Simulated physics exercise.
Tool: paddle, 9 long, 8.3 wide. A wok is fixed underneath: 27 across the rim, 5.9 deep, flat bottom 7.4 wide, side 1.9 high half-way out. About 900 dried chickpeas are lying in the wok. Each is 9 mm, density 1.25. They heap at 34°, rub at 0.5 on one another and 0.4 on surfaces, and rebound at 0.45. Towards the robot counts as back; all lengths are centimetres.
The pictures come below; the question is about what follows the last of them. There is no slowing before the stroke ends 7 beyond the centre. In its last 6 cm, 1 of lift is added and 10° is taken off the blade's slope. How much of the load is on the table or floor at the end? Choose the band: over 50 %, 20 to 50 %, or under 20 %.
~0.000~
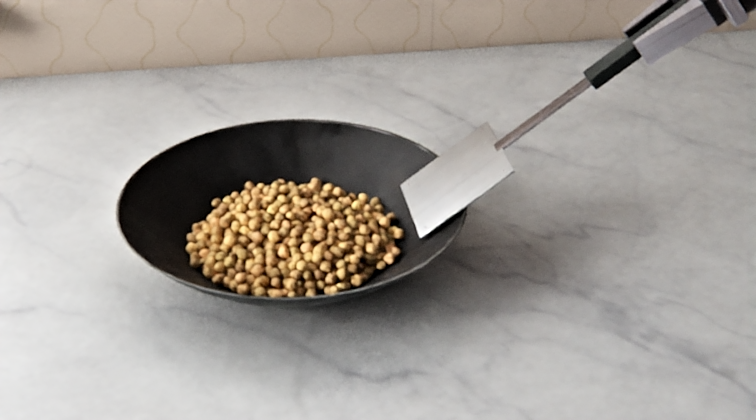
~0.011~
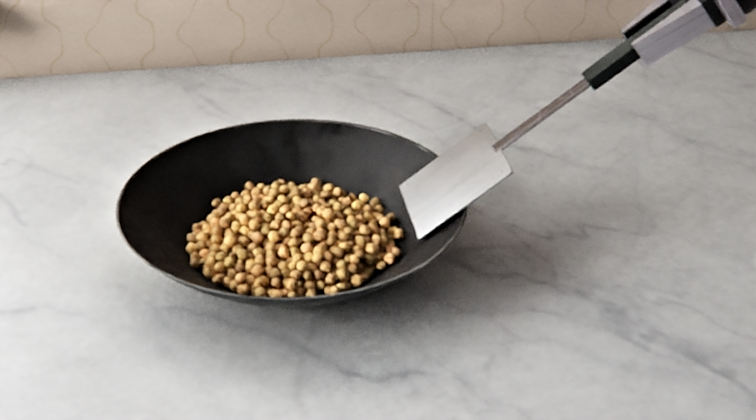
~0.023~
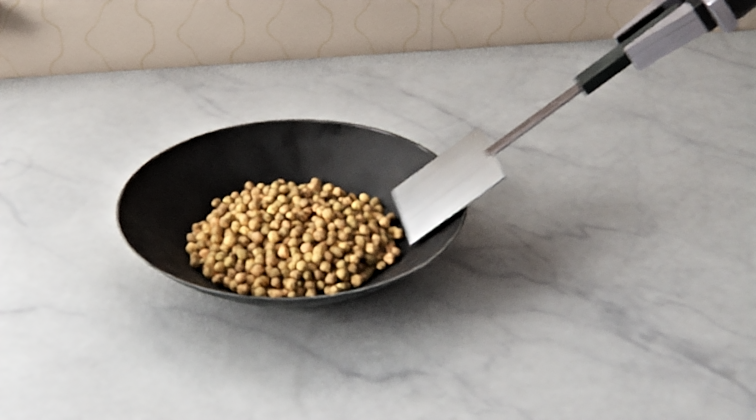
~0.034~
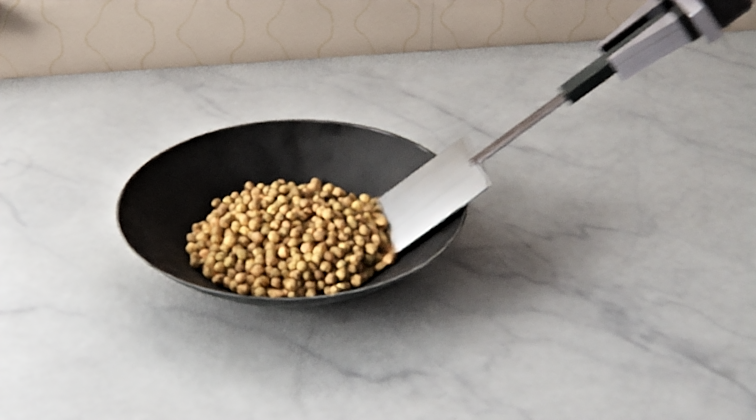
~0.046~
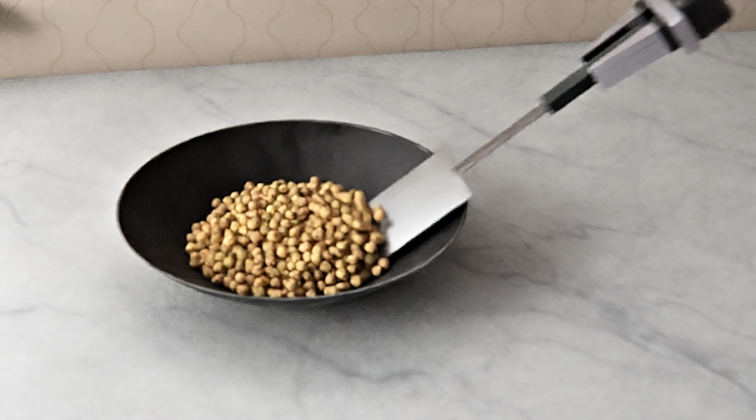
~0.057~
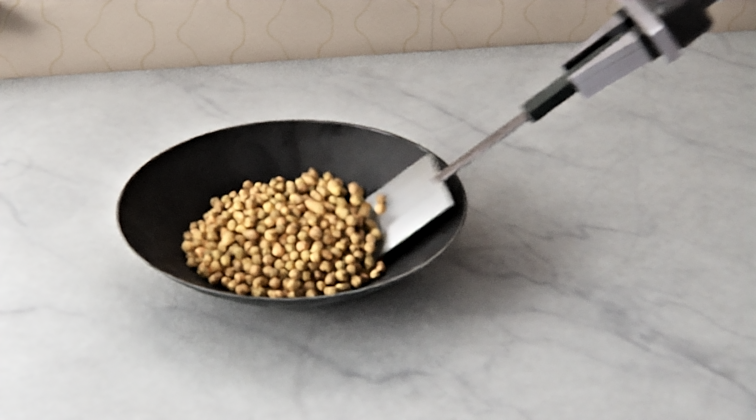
20 to 50 %.
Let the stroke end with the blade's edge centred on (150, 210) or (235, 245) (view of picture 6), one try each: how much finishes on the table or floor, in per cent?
I'd say roughly 55 per cent, then roughly 5 per cent.
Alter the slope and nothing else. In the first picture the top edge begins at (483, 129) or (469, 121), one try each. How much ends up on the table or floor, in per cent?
Some 45 and 45 per cent.
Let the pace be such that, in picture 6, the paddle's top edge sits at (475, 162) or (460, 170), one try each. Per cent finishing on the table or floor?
That comes to some 5 and some 20 percent, in that order.
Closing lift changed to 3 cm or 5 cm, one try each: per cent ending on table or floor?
Roughly 40 per cent, then 35 per cent.
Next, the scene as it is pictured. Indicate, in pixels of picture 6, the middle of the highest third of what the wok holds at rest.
Close to pixel (177, 225).
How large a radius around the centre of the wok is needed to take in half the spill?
Estimate: Near 26 cm.
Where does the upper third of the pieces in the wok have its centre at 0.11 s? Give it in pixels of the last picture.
Near (269, 214).
After 0.08 s, sloping 37°, highest piece 7 above the table; 900 in the wok.
After 0.11 s, sloping 34°, highest piece 9 above the table; 900 in the wok.
After 0.33 s, sloping 27°, highest piece 9 above the table; 598 in the wok, 141 on the table or floor, 161 on the blade or in flight.
After 1.38 s, sloping 27°, highest piece 6 above the table; 593 in the wok, 307 on the table or floor.
At rest, 593 in the wok, 307 on the table or floor. That is 34 % on the table or floor.
